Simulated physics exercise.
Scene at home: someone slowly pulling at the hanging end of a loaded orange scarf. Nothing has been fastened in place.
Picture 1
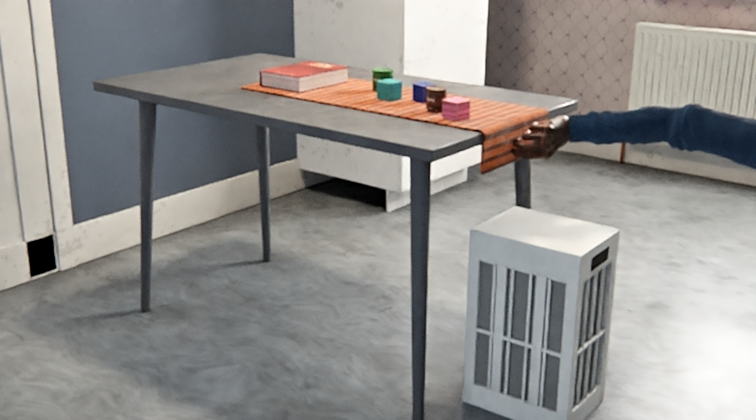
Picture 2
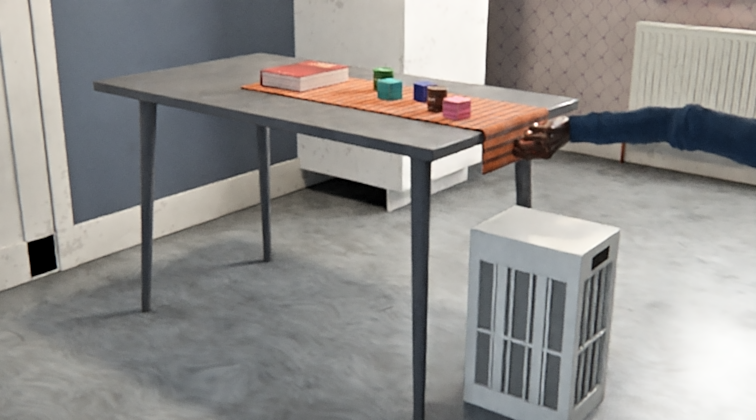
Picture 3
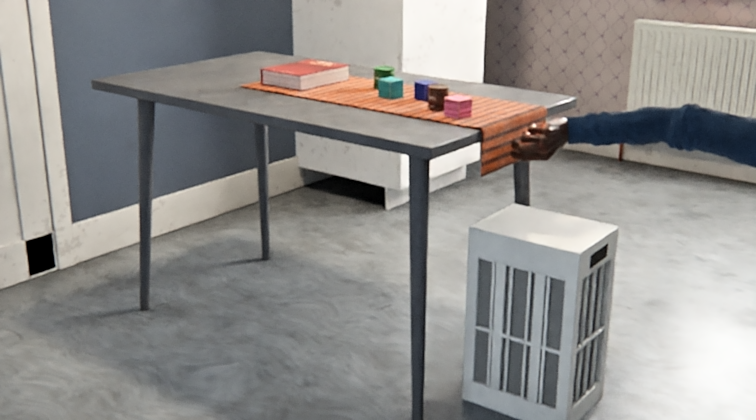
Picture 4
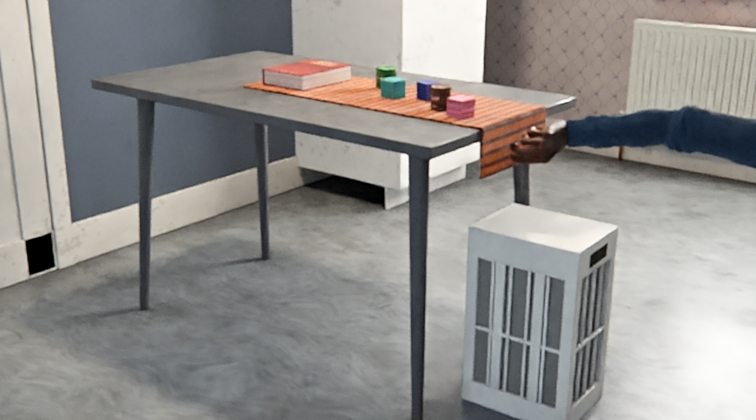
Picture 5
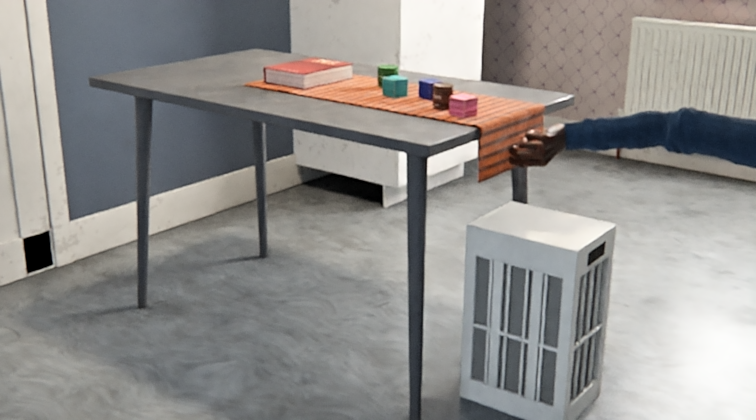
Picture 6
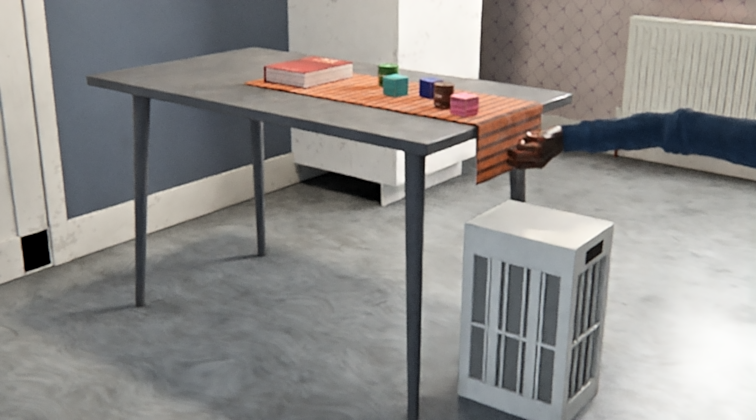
A hand at the right held the hanging end of an orange cloth on a grey table and slowly drew it down slightly, and the small colored cubes and pots on it shifted a little rightward.
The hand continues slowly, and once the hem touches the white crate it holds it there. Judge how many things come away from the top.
One thing comes away.
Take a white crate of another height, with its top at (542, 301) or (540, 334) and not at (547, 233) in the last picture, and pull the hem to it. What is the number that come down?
Over the edge: 3, then 4.
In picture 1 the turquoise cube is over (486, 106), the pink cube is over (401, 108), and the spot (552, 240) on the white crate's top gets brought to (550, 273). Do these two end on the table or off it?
Outcome: Turquoise cube is gone; pink cube keeps its perch.
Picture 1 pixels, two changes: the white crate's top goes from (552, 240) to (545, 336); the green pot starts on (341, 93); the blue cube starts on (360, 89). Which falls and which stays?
The green pot stays put, the blue cube stays put.
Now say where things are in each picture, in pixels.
In the first picture, hem (482, 174); pink cube (457, 100); brown pot (437, 88); blue cube (425, 84); turquoise cube (389, 81); green pot (383, 70); top of the crate (552, 240).
In the second picture, hem (483, 175); pink cube (457, 99).
In the third picture, hem (482, 176); brown pot (438, 86).
In the fourth picture, hem (480, 179); blue cube (429, 82); top of the crate (551, 237).
In the fifth picture, hem (479, 183); turquoise cube (395, 78).
In the sixth picture, hem (477, 185); pink cube (465, 96); brown pot (445, 84); blue cube (432, 79); turquoise cube (396, 77); green pot (389, 65).
Early on, hem near (509, 194); all still up.
Midway, hem on the crate; pink cube gone.
Finally, hem on the crate; pink cube gone. The table loses one.
